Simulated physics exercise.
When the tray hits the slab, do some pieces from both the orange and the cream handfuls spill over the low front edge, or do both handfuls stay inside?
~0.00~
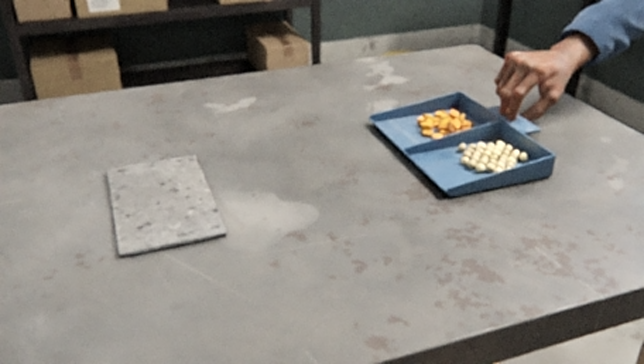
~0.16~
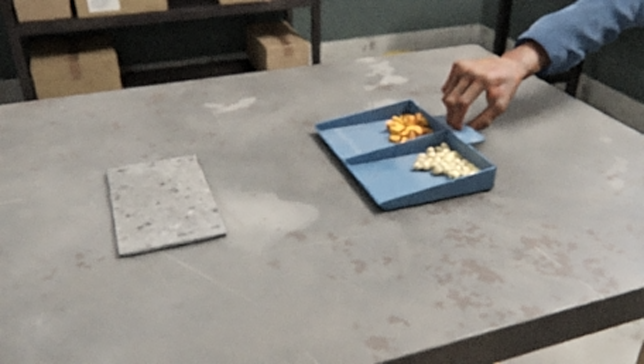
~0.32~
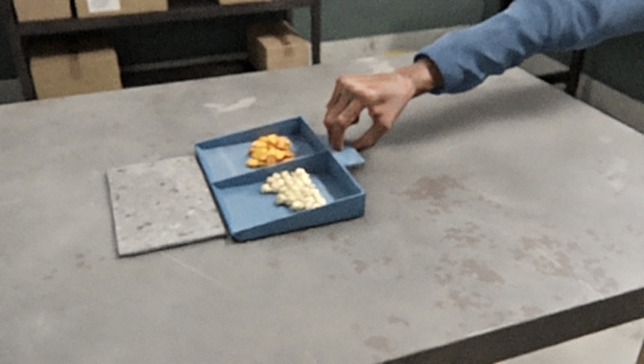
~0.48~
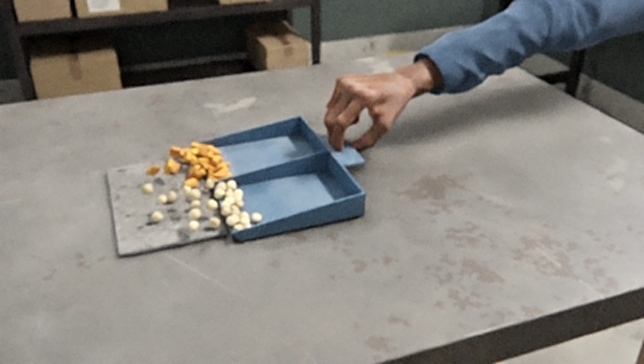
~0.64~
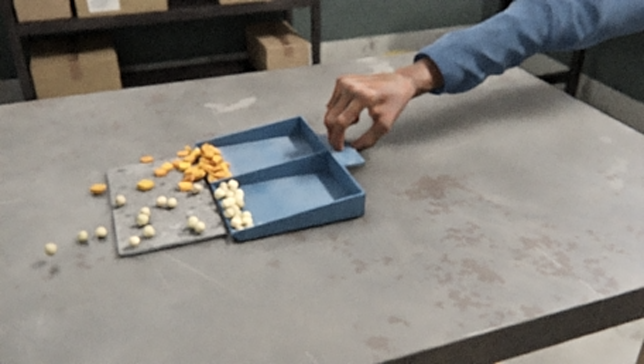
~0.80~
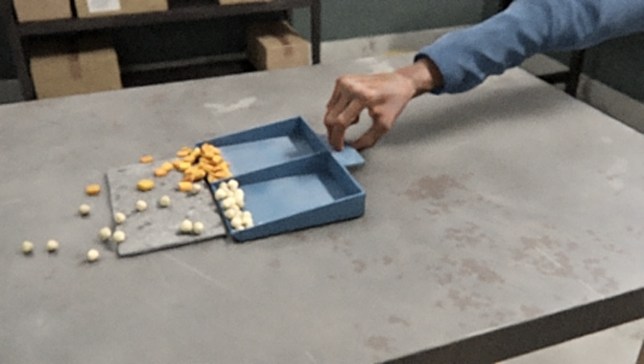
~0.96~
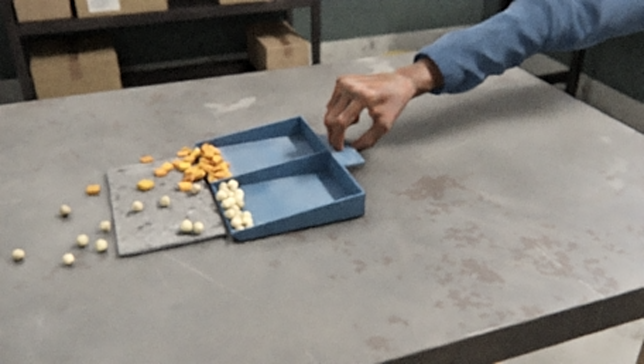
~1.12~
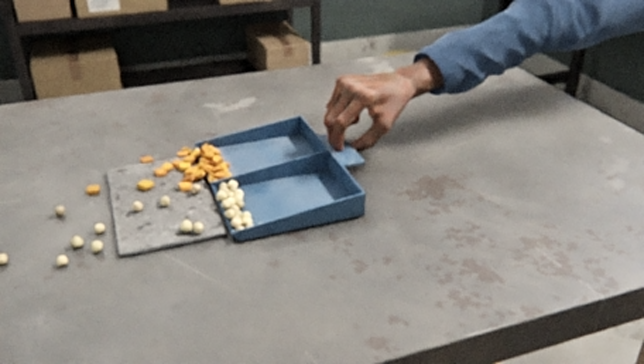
Some pieces from both handfuls spill over the low edge. Orange and cream pieces land on the slab, and several cream ones roll on past it, while others stay in the front of the tray.
A blue divided tray slides leftward across a worn grey table, pushed by a hand in a blue sleeve, seen from slightly above in a room with boxes on shelves behind. Orange pieces sit in its far compartment and round cream ones in the near compartment, while a speckled grey slab lies ahead on the left. The tray reaches the slab and stops, and both handfuls surge forward, some spilling over the low edge onto the slab. Several cream pieces roll beyond it across the table. At the end, the hand still holds the tray, with the remaining pieces bunched at its front.
